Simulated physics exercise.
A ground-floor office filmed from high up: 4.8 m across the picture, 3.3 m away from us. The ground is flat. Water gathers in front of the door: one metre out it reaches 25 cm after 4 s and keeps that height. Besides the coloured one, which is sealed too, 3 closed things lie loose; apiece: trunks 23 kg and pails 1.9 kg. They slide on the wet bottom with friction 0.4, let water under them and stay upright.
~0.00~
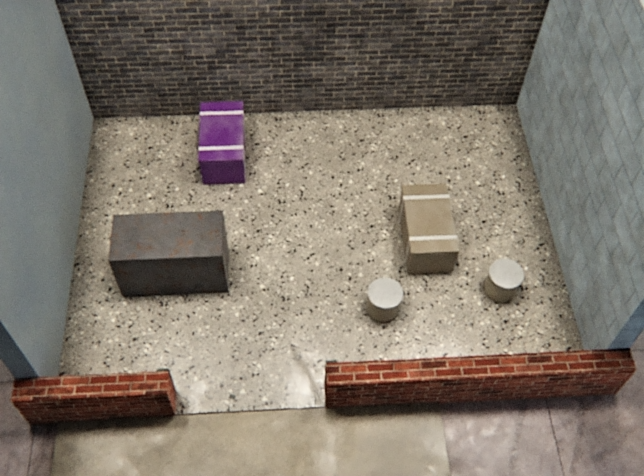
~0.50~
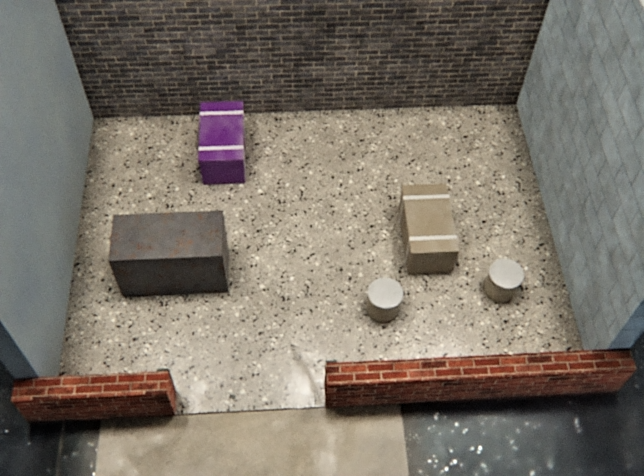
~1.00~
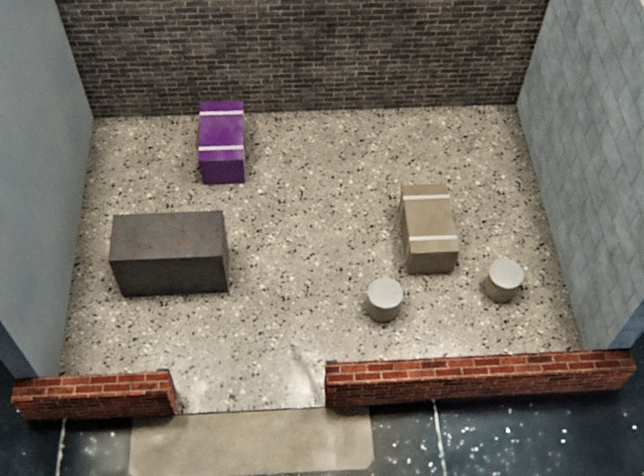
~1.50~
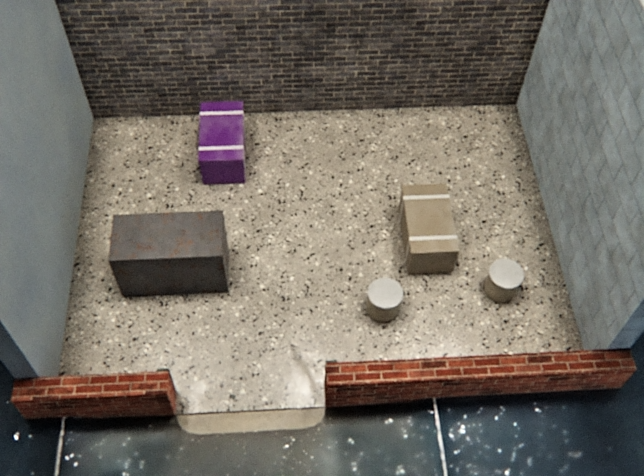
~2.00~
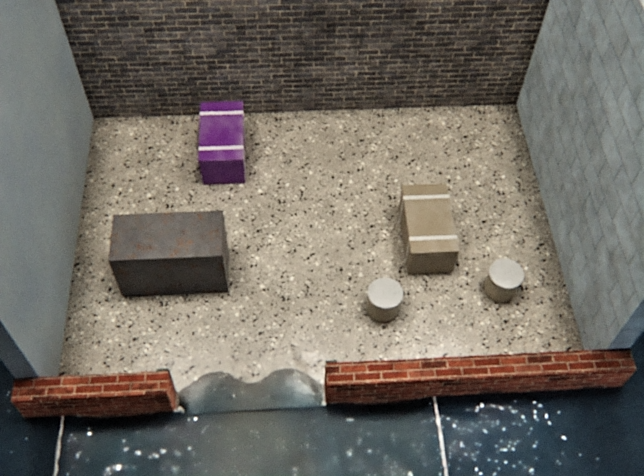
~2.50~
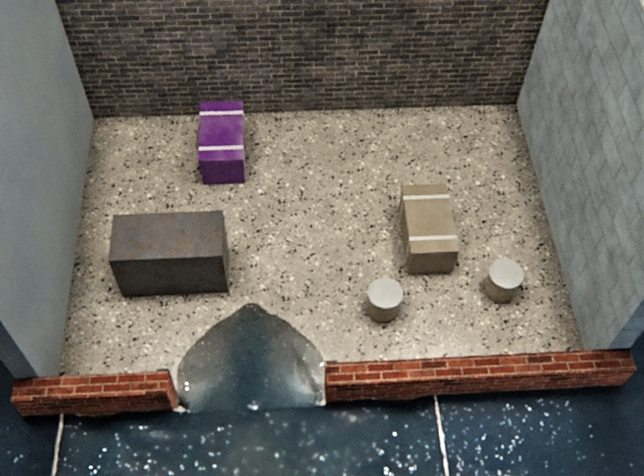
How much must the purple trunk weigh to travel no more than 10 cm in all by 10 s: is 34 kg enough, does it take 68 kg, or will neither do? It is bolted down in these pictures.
I expect that only the higher weight holds it.
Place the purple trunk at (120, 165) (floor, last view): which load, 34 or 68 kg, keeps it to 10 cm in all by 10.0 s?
Only the larger holds.
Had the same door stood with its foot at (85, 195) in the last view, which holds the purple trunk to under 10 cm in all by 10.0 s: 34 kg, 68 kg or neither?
Then neither load is enough.
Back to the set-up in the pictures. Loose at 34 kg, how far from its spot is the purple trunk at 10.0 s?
About 60 cm.
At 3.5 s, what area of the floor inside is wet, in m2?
Some 3.0 m2.
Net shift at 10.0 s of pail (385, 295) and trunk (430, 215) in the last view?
In turn: 5 cm, 50 cm.
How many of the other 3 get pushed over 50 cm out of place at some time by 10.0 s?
I count 3.
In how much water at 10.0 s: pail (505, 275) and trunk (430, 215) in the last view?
About 5 and 7 cm.
After 3.5 s the purple trunk would be 0 cm from its start with 34 kg and 0 cm from its start with 68 kg; 0 cm of water round it then.
After 4.5 s the purple trunk would be 0 cm from its start with 34 kg and 0 cm from its start with 68 kg; 2 cm of water round it then.
After 7.0 s the purple trunk would be 0 cm from its start with 34 kg and 0 cm from its start with 68 kg; 6 cm of water round it then.
After 10.0 s the purple trunk would be 57 cm from its start with 34 kg and 0 cm from its start with 68 kg; 11 cm of water round it then.
